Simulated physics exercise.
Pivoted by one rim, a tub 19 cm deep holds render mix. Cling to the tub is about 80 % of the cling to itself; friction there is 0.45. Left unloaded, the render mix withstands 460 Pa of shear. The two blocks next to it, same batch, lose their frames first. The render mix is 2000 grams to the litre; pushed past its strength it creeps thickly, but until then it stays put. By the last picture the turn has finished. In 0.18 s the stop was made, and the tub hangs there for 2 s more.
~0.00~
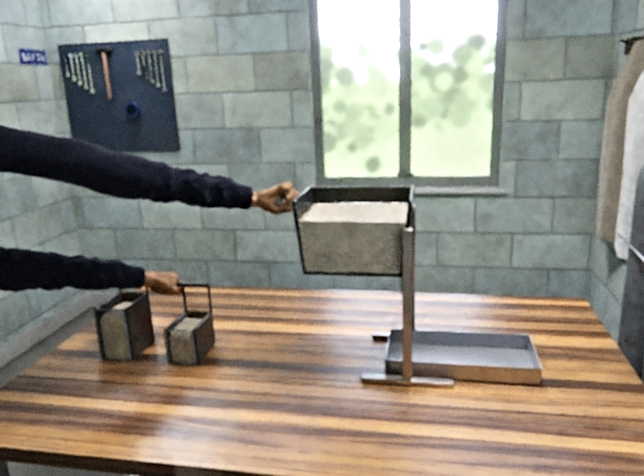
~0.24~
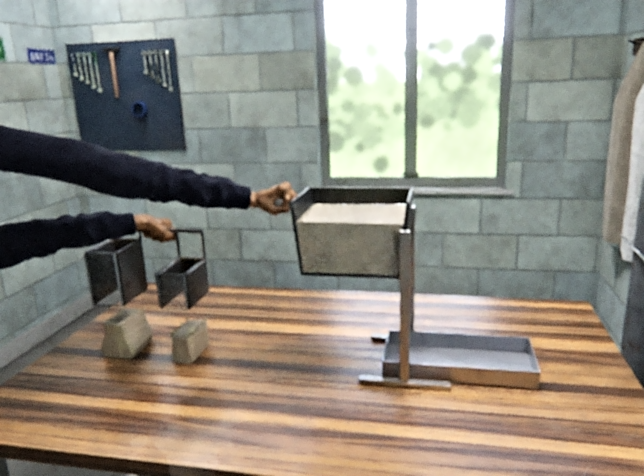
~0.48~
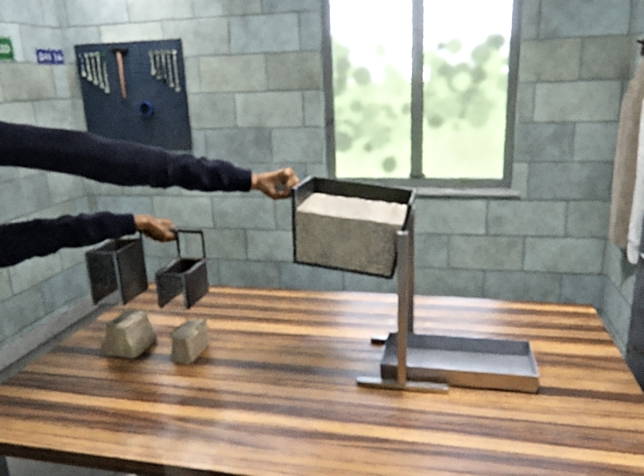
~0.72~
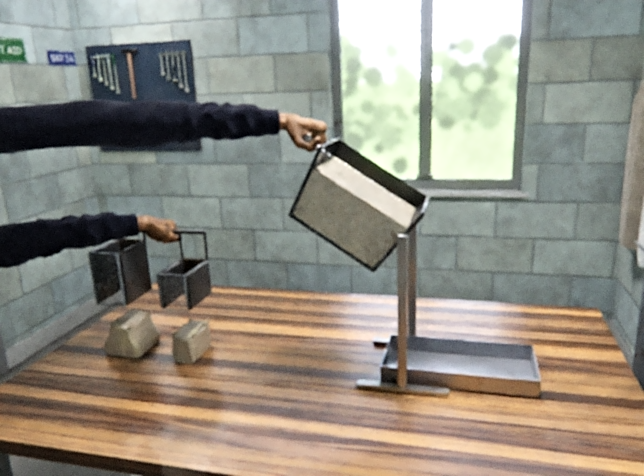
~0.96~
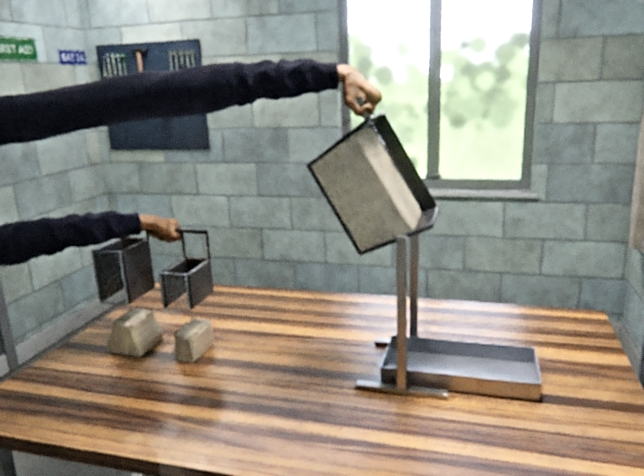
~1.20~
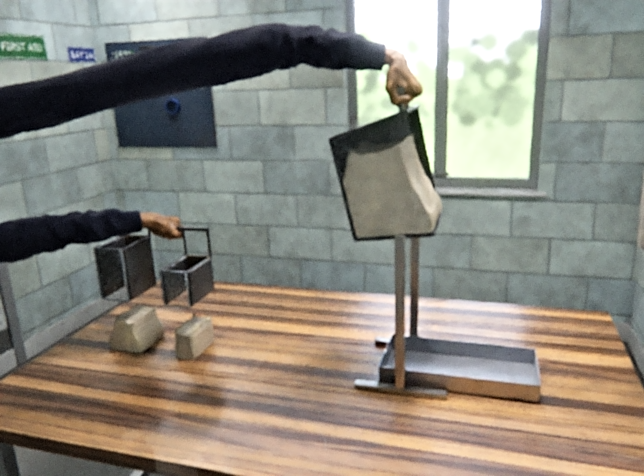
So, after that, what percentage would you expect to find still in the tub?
I would expect about 59 % still in the tub.
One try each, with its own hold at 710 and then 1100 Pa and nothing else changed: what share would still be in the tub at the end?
First 70 %, second 100 %.
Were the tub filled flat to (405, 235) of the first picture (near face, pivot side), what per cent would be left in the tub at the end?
That works out near 100 %.
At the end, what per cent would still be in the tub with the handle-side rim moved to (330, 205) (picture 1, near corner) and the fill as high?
That would leave about 100 % in the tub.
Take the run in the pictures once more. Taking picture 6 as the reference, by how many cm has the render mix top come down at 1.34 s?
About 5 cm.
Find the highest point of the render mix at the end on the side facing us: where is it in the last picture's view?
The highest point is near (369, 187) in the last picture.
After 1.34 s, the tub is at 77 degrees and holds 87 %.
After 1.51 s, the tub is at 77 degrees and holds 66 %.
After 1.68 s, the tub is at 77 degrees and holds 60 %.
After 1.85 s, the tub is at 77 degrees and holds 60 %.
After 3.20 s, at the end, the tub is at 77 degrees and holds 59 %.
